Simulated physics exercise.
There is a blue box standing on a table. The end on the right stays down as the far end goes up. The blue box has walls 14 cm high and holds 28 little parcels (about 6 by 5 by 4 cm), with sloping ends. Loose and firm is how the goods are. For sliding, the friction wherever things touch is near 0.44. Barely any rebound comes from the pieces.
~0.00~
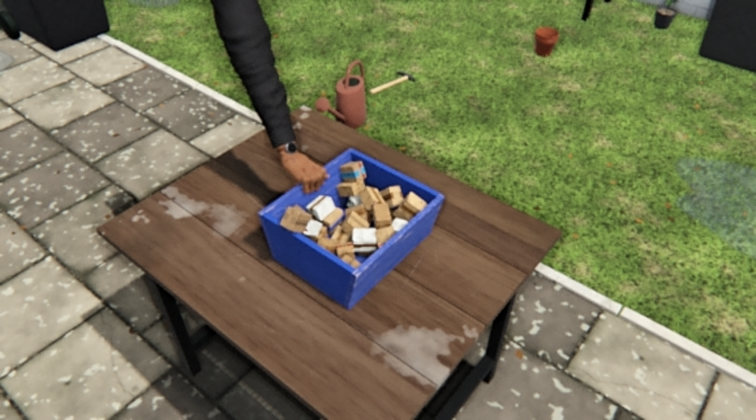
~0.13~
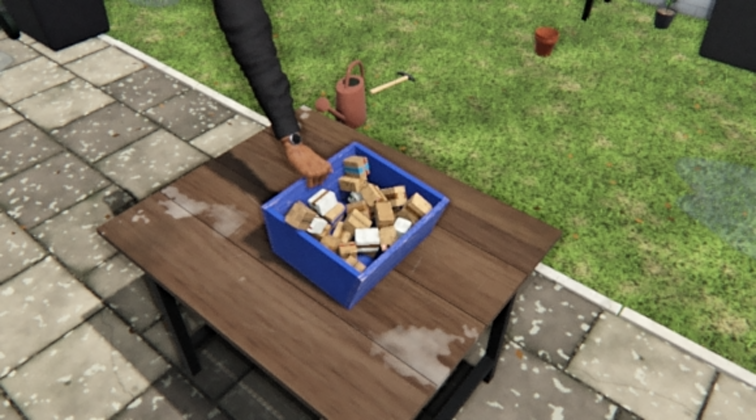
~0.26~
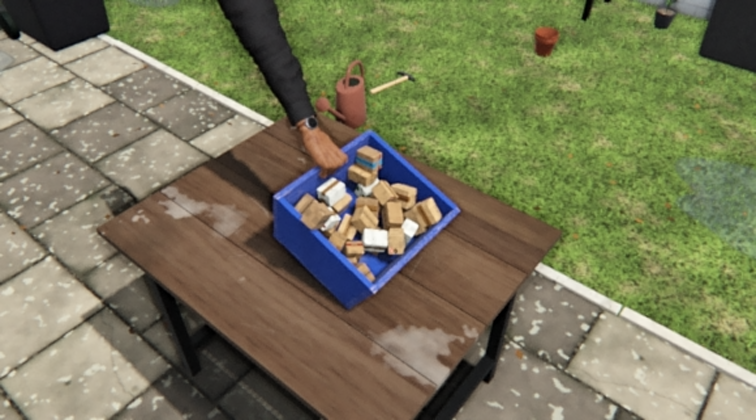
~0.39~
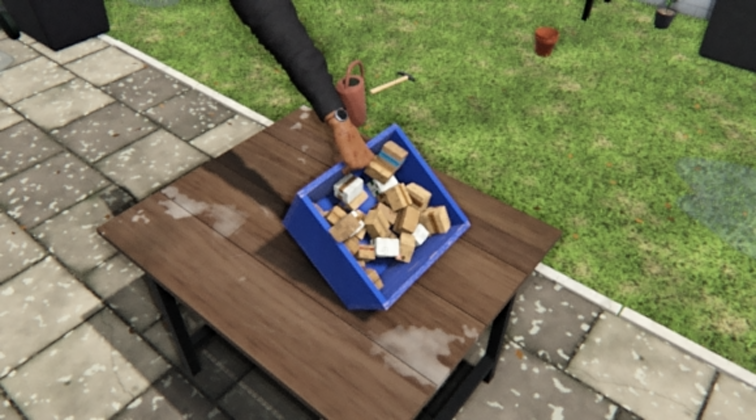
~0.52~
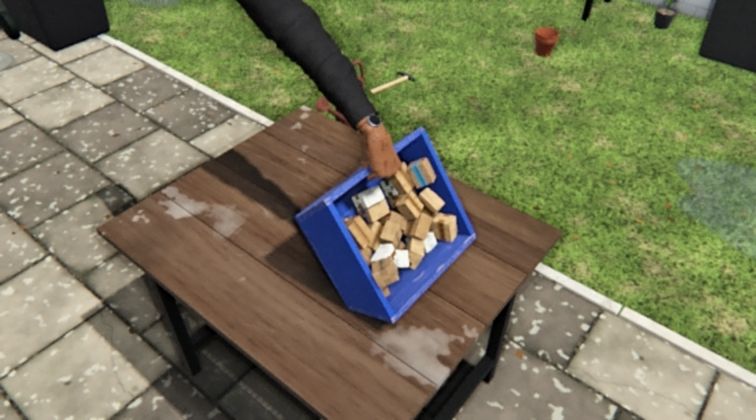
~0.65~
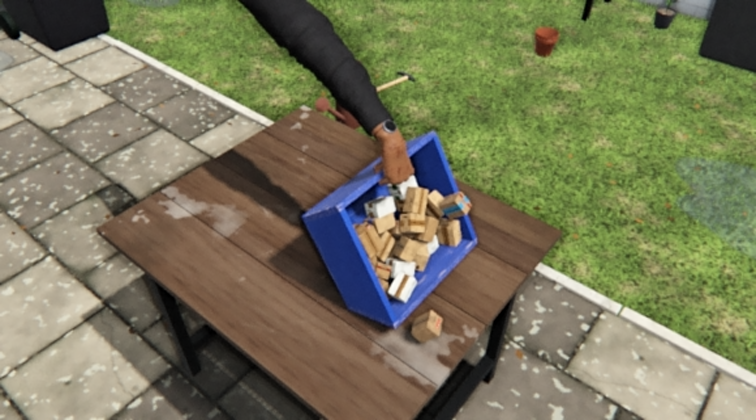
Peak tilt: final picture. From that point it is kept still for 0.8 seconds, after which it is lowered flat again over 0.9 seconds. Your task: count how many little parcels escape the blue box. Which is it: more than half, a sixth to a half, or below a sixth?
It is below a sixth of them.
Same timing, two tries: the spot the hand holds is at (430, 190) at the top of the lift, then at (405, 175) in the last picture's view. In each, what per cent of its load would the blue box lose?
Blue box 40 then 10 per cent.
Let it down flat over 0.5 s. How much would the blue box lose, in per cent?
Blue box 10 per cent.
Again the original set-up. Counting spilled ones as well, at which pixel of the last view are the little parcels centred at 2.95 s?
In the last picture they centre on about (372, 241).
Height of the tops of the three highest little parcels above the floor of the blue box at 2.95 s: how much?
Near 12 centimetres, I'd say.
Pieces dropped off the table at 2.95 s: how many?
Around 1, roughly.
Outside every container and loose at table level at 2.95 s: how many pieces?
About 1.
After 1.02 s, tilt 60°; blue box 26 in, 2 out.
After 1.48 s, tilt 60°; blue box 26 in, 2 out.
After 2.12 s, tilt 10°; blue box 26 in, 2 out.
Final count (at 2.95 s), blue box 26 in, 2 out. Asked share, 2 of 28, 7 per cent.
